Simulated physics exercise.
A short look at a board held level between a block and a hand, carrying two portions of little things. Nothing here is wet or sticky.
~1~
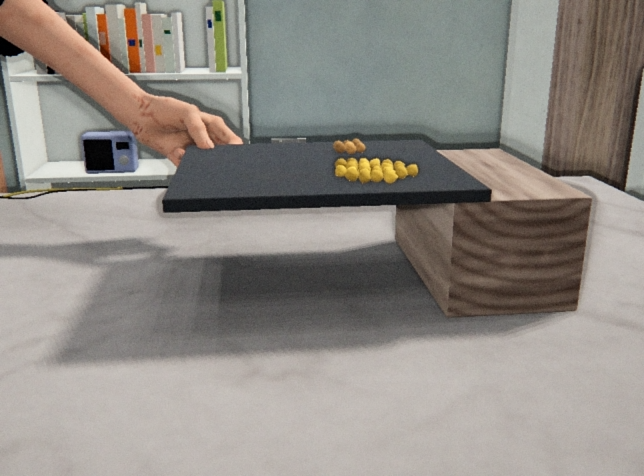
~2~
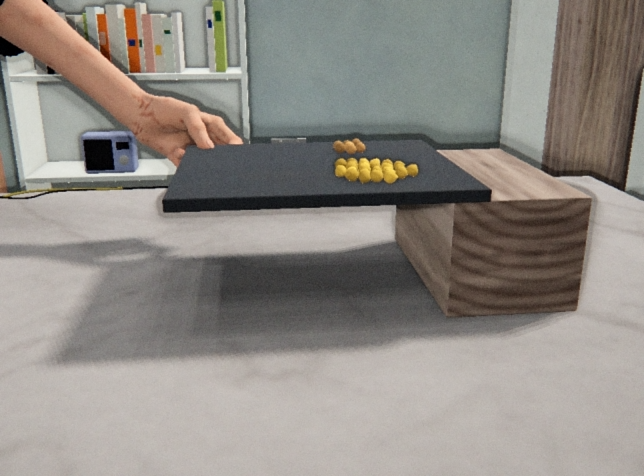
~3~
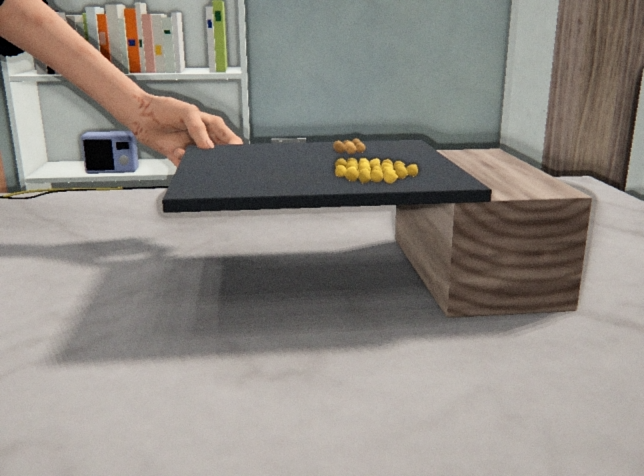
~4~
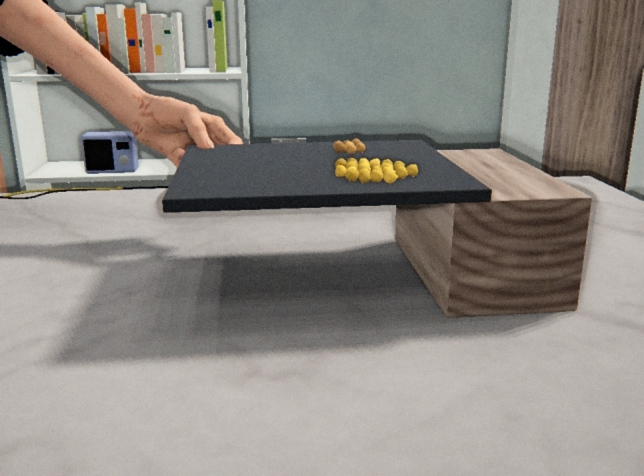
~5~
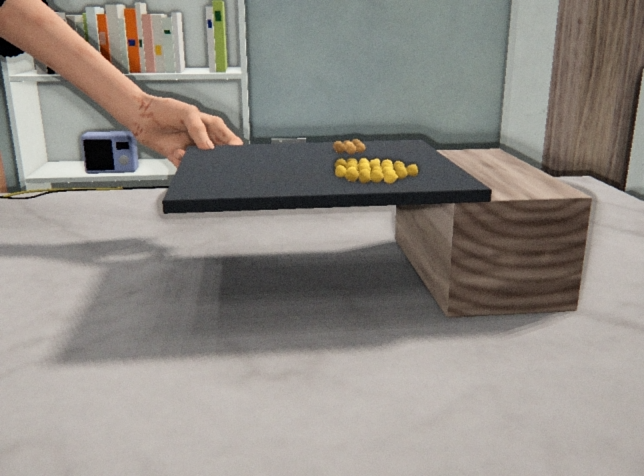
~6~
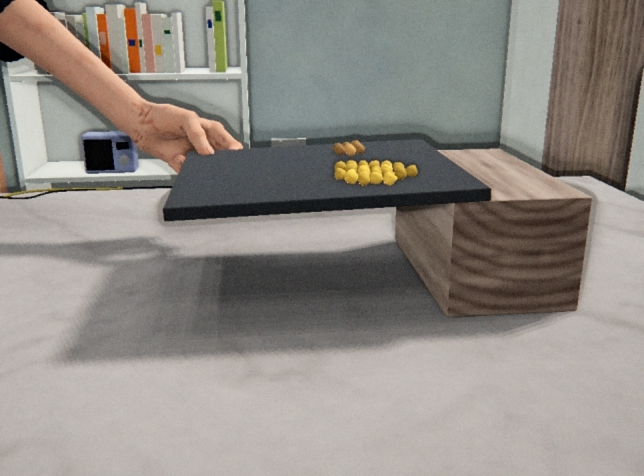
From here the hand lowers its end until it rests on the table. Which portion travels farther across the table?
The longer run belongs to the far portion.
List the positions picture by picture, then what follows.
In the first picture, held end of the board (176, 203), level; block (477, 222), nearly half as high as the board is long; near portion (376, 170), some puffed corn balls; far portion (349, 147), a few round wooden beads.
In the second picture, held end of the board (176, 203), level; far portion (349, 147).
In the third picture, held end of the board (176, 203), level; near portion (376, 170).
In the fourth picture, held end of the board (176, 203), level; far portion (349, 147).
In the fifth picture, held end of the board (176, 204), level; near portion (376, 170).
In the sixth picture, held end of the board (176, 211), down by 2°; block (477, 222); near portion (375, 172), not moving; far portion (349, 149), not moving.
Then, 0.28 s later than the last frame, board sloping at 10°; near portion every one still on the board; far portion every one still on the board.
Then, 0.63 s later than the last frame, board sloping at 22°; near portion every one still on the board; far portion every one still on the board.
Then, 1.00 s later than the last frame, board resting at 27°; near portion mostly less than half a board's length out; far portion mostly up to a board's length out.
When it is over, board resting at 27°; near portion mostly less than half a board's length out; far portion mostly more than two board lengths out, the larger part gone off the table; the far portion has gone farther.
